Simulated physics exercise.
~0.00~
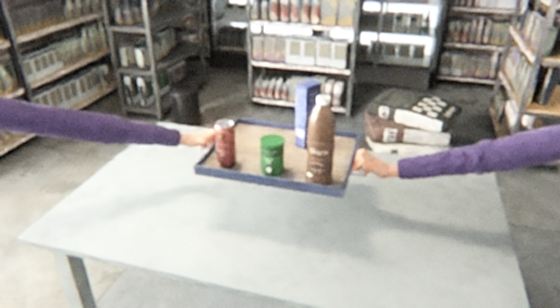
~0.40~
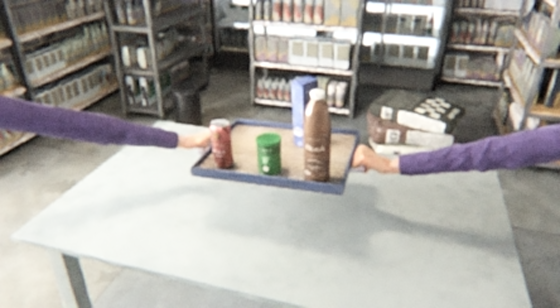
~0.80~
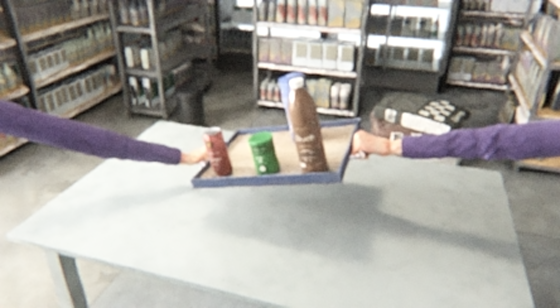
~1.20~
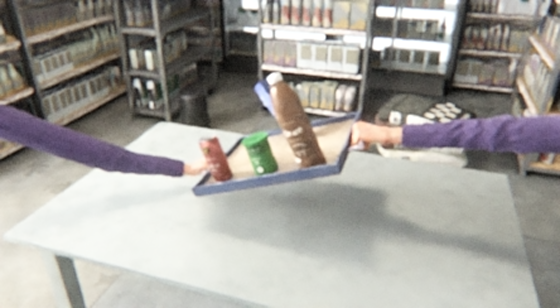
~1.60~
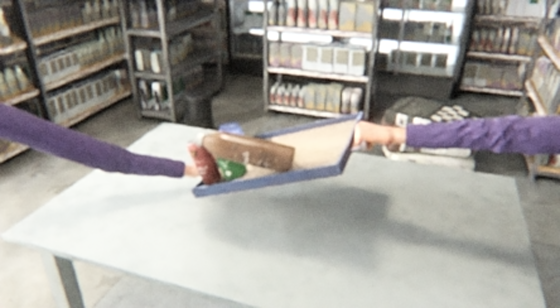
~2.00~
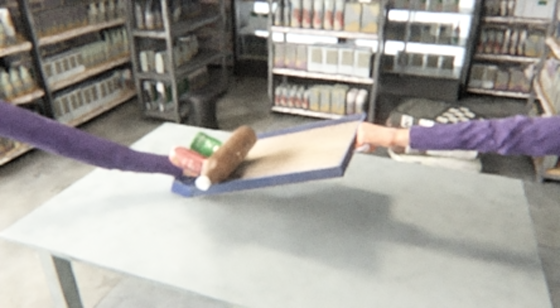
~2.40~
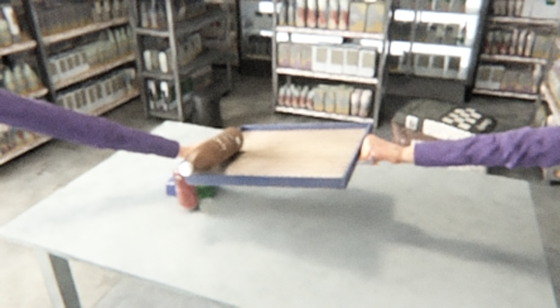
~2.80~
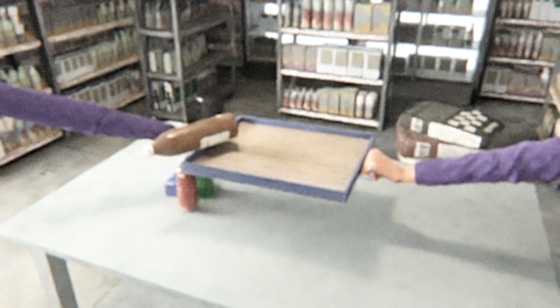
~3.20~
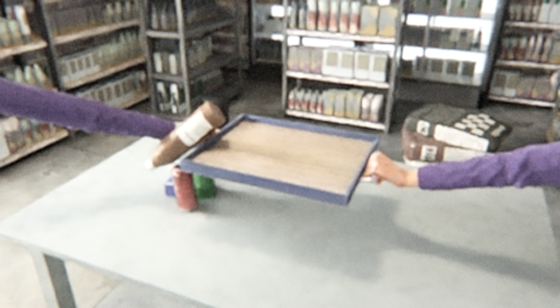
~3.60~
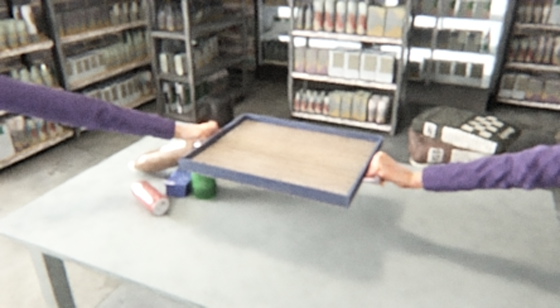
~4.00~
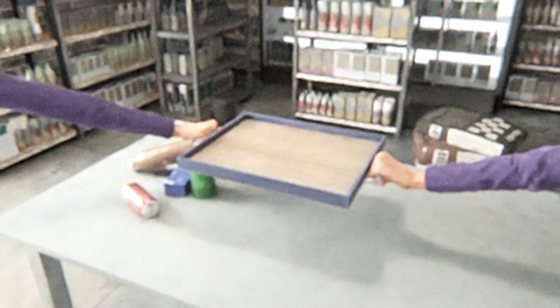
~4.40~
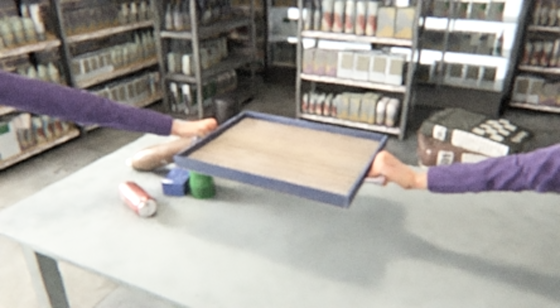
A serving tray held in two hands over a table dipped on its left side, and the brown bottle, blue carton, red can and green tin toppled and slid off that edge; the hands levelled the empty tray, leaving all four lying tipped over below.
